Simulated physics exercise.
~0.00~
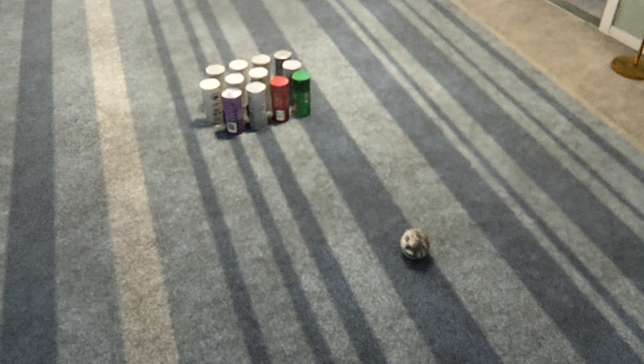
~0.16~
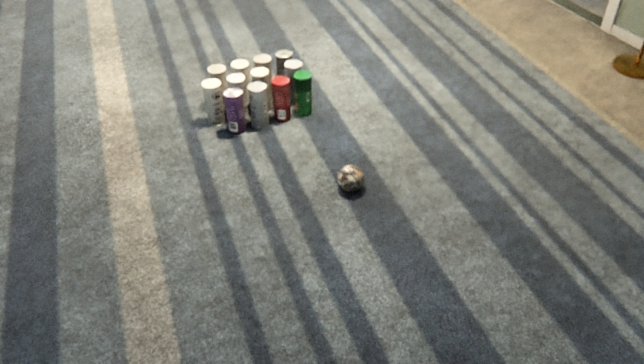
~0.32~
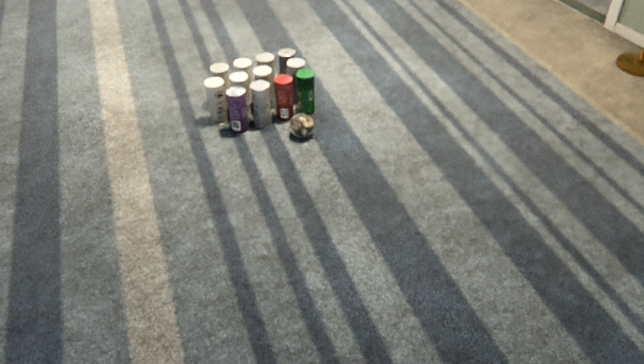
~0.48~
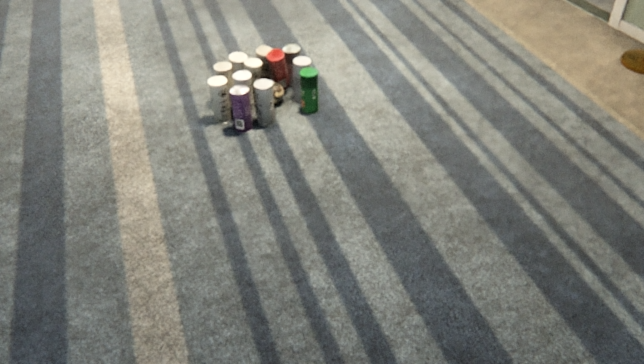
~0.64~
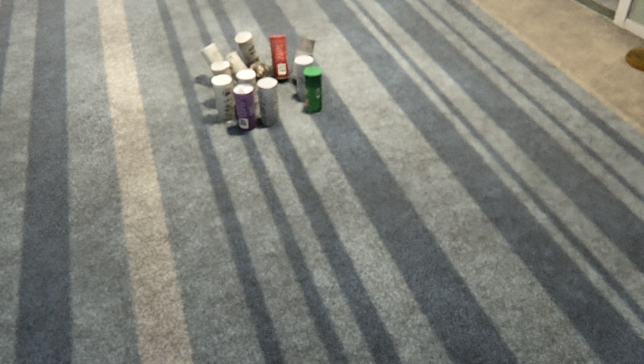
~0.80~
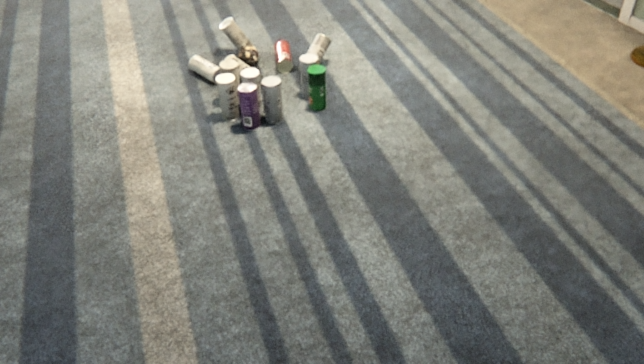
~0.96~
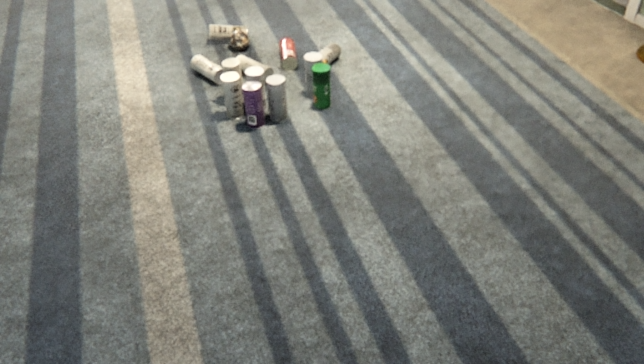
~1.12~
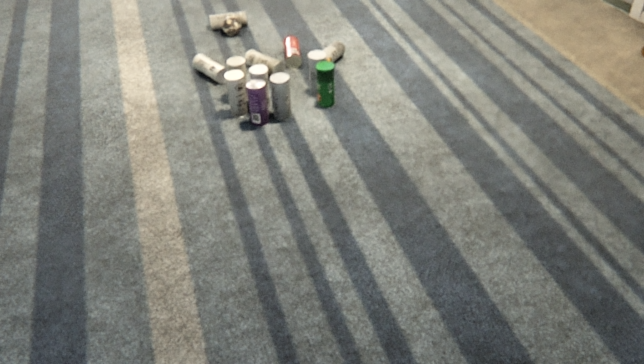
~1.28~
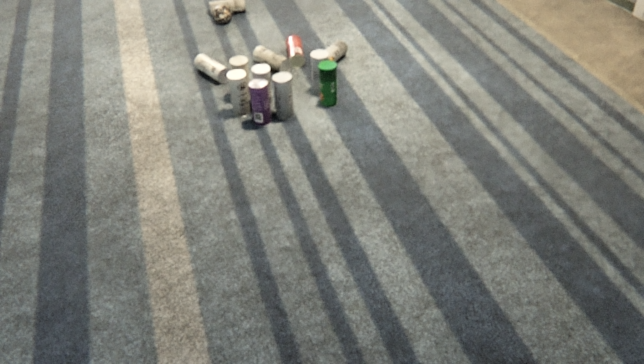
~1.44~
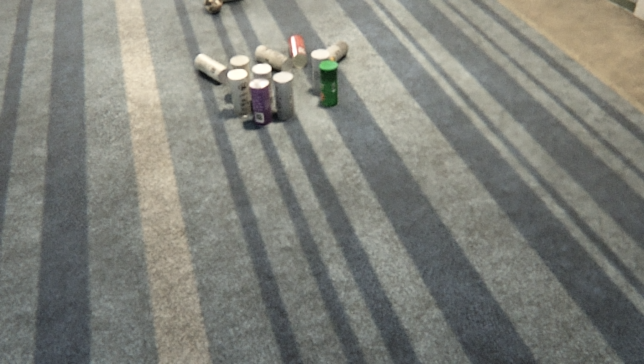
On a blue-grey striped carpet with one beige stripe, seen from above at an angle, a tight group of tall canisters stands near the top, mostly pale, with purple, red and green ones along the front. A mottled ball rolls up and left from the lower right and strikes the group beside the red canister. The red canister tips back and falls, and several pale ones topple behind and to the left. The ball rolls on through, pushing one fallen canister towards the top edge. It ends at that edge, while the purple and green canisters still stand among other upright ones.
